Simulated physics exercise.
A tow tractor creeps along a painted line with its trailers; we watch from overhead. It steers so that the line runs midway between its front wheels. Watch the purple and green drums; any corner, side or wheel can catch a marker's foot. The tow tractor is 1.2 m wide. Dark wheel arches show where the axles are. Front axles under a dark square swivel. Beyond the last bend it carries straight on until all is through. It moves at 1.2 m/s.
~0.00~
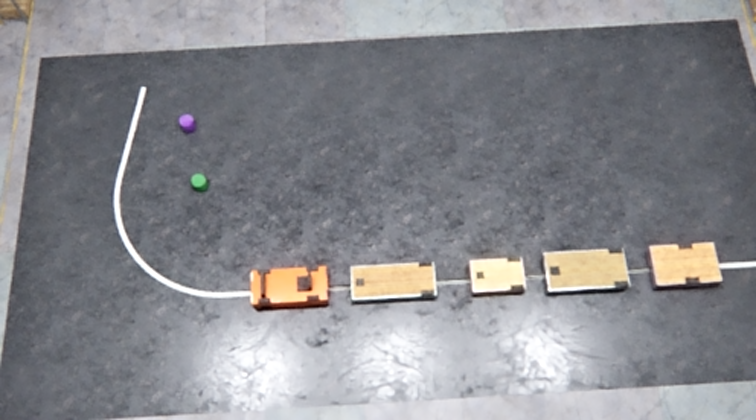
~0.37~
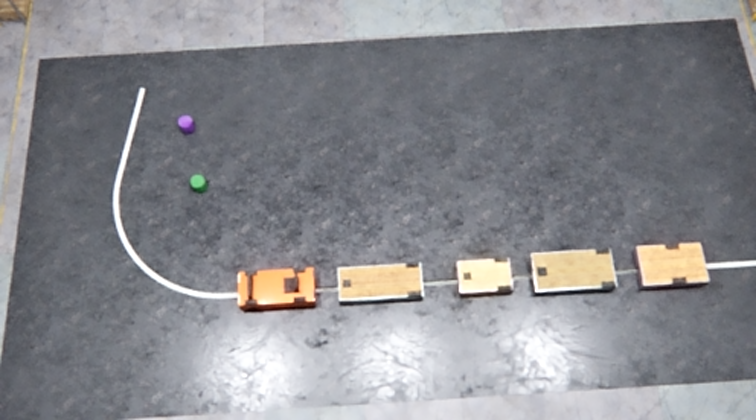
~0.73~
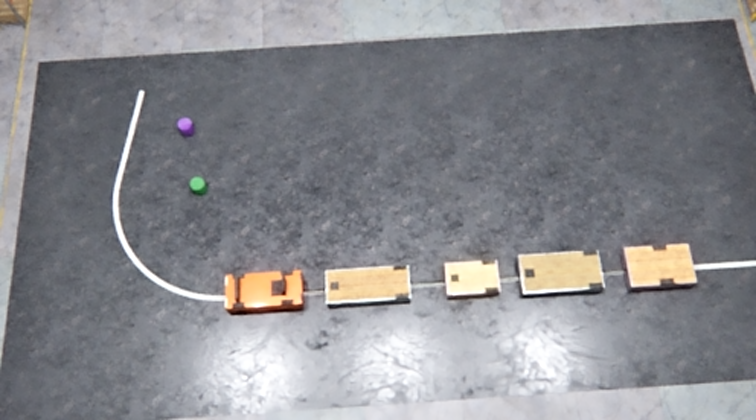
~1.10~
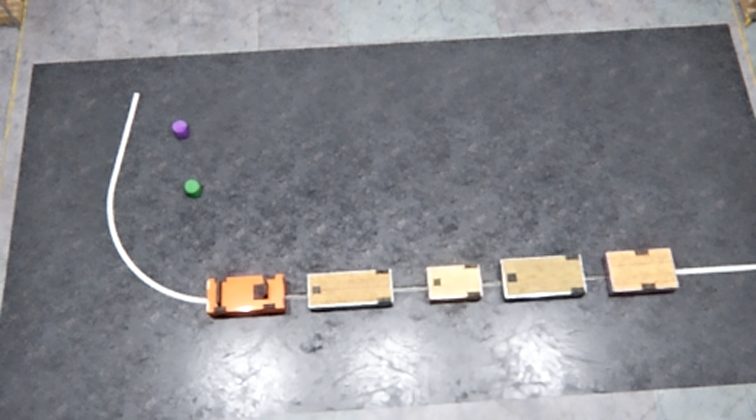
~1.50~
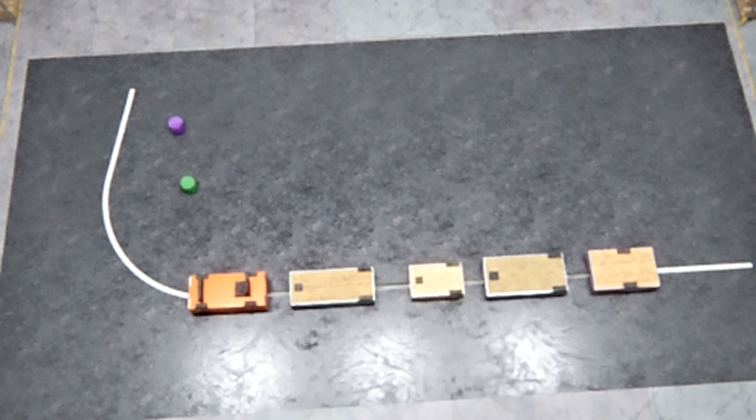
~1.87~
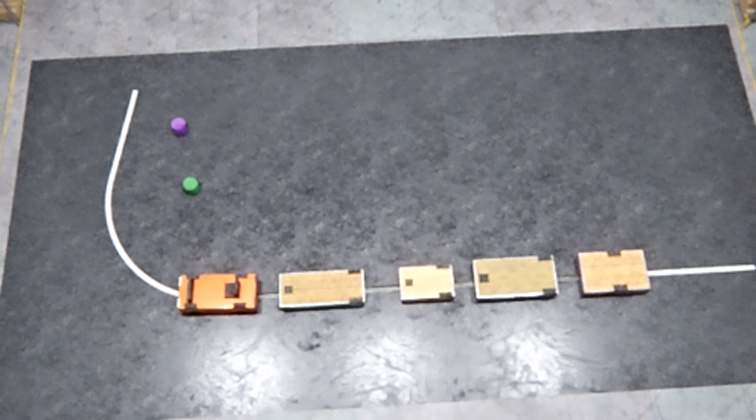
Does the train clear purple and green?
The purple one escapes; the green one escapes.
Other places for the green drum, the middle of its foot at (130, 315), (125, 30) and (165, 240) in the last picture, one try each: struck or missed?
First clear, second clear, third hit.
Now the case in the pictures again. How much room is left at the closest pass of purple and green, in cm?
Purple 25, green 15.
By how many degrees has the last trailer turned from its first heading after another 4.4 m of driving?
About 0°.
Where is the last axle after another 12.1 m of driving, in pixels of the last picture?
Near (323, 284).
After 6.4 s, the last axle is at (477, 279) of the last picture, on the line.
After 11.0 s, the last axle is at (351, 284) of the last picture, 5 cm off the line.
After 18.9 s, the last axle is at (161, 194) of the last picture, 210 cm off the line; green has been passed with 15 cm to spare.
After 21.5 s, the last axle is at (145, 126) of the last picture, 100 cm off the line; purple has been passed with 25 cm to spare.
After 24.7 s, the last axle is at (150, 44) of the last picture, 30 cm off the line; 0 of 2 struck in all.
